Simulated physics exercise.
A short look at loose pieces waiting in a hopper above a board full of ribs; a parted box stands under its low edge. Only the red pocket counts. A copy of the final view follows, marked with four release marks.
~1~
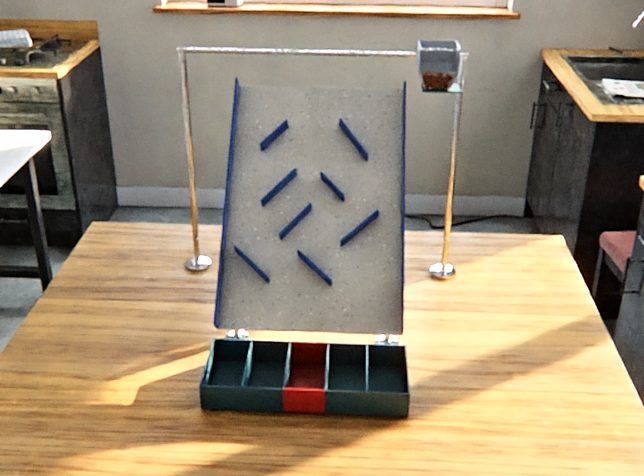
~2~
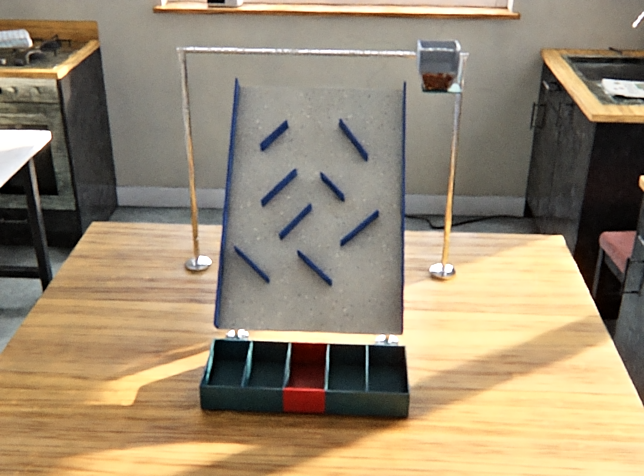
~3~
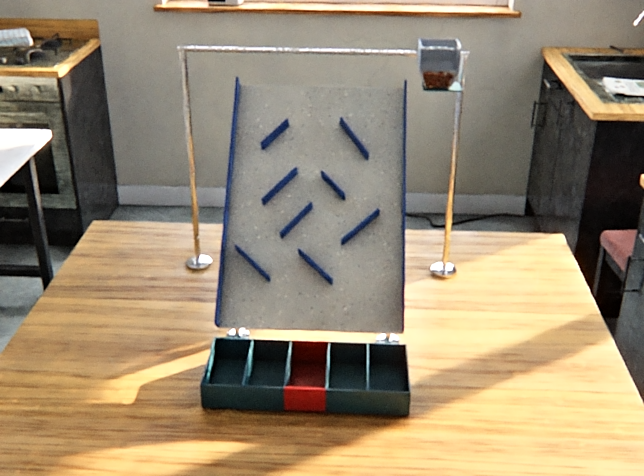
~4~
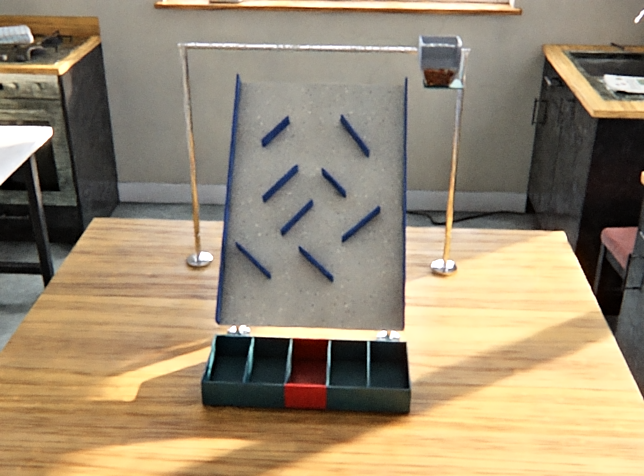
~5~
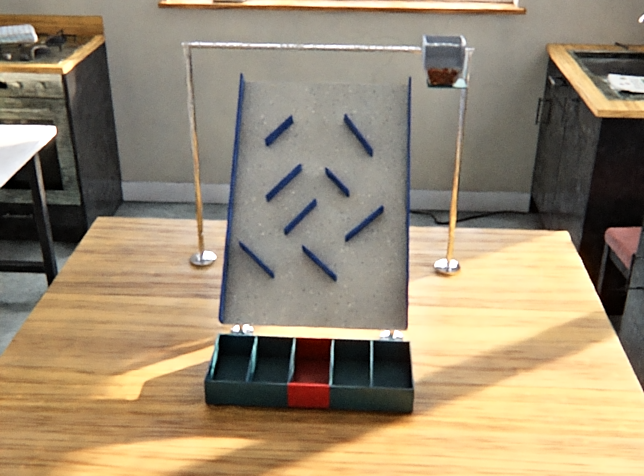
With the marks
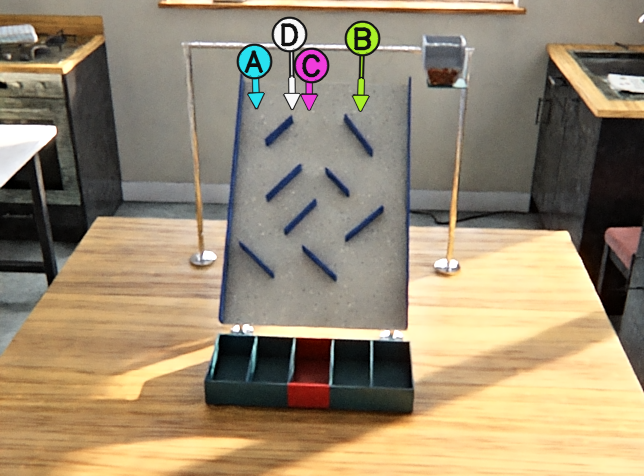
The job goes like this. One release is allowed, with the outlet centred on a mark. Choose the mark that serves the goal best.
Take A.
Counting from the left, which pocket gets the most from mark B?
The fifth.
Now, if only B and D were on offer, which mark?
That would be D.
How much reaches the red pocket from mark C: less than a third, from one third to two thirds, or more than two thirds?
Mark C gives less than a third.
On the marked copy, mark A meets the board at (256, 102); mark B meets the board at (360, 105); mark C meets the board at (309, 104); mark D meets the board at (292, 103).
If A is chosen, about two thirds in the red pocket, about a quarter in other pockets, a small part held on the board.
If B is chosen, a stray few in the red pocket, nearly all in other pockets.
If C is chosen, a small part in the red pocket, most in other pockets, a stray few held on the board.
If D is chosen, about a third in the red pocket, about half in other pockets, a small part held on the board.
